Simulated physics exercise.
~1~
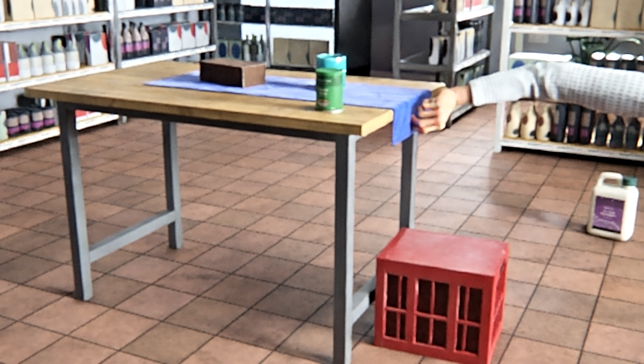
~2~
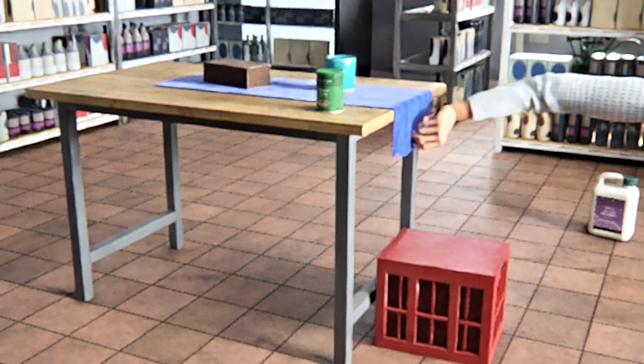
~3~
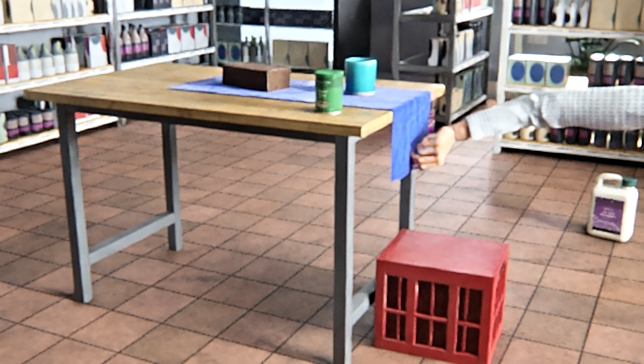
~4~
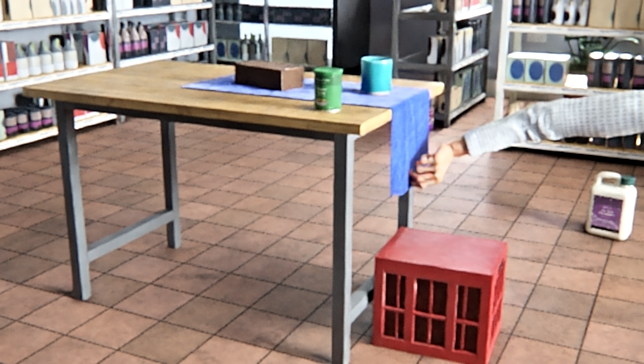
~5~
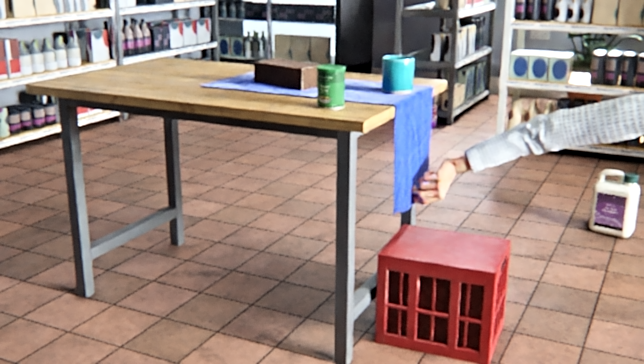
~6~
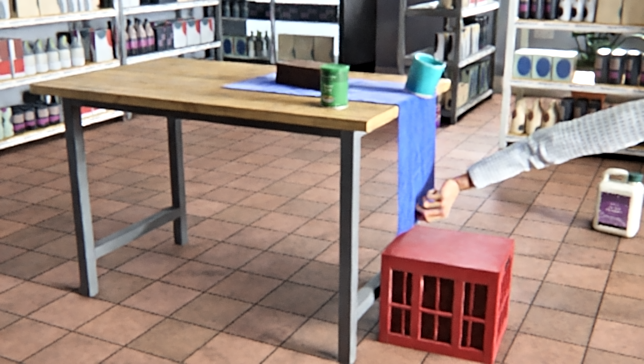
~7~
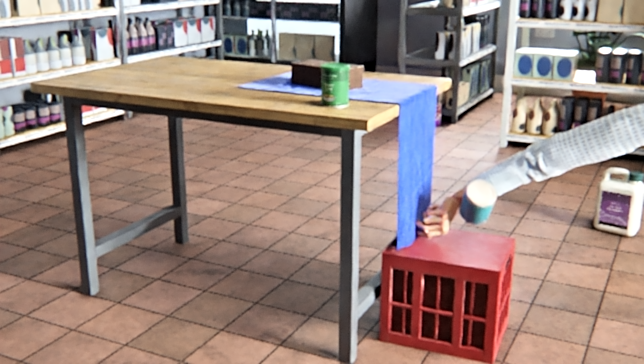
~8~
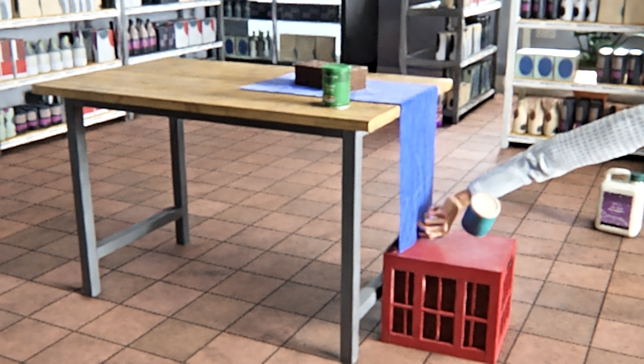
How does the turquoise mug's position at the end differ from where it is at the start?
At the start the turquoise mug is on the table behind the green tin. At the end it is off the table's right end, down beside the hand and just over the red crate.
At the start, a hand holds the end of a blue tablecloth at the right of a wooden table, where a dark brick, a green tin and a turquoise mug stand. The hand draws the hem down, and the mug slides out from behind the tin toward the right end, with the brick carried the same way. The green tin keeps its place as the mug reaches the edge and tips. The mug then drops off, and the hem comes down to the red crate. At the end, the mug is tilted beside the hand, low over the crate, while the tin and brick remain on the table.
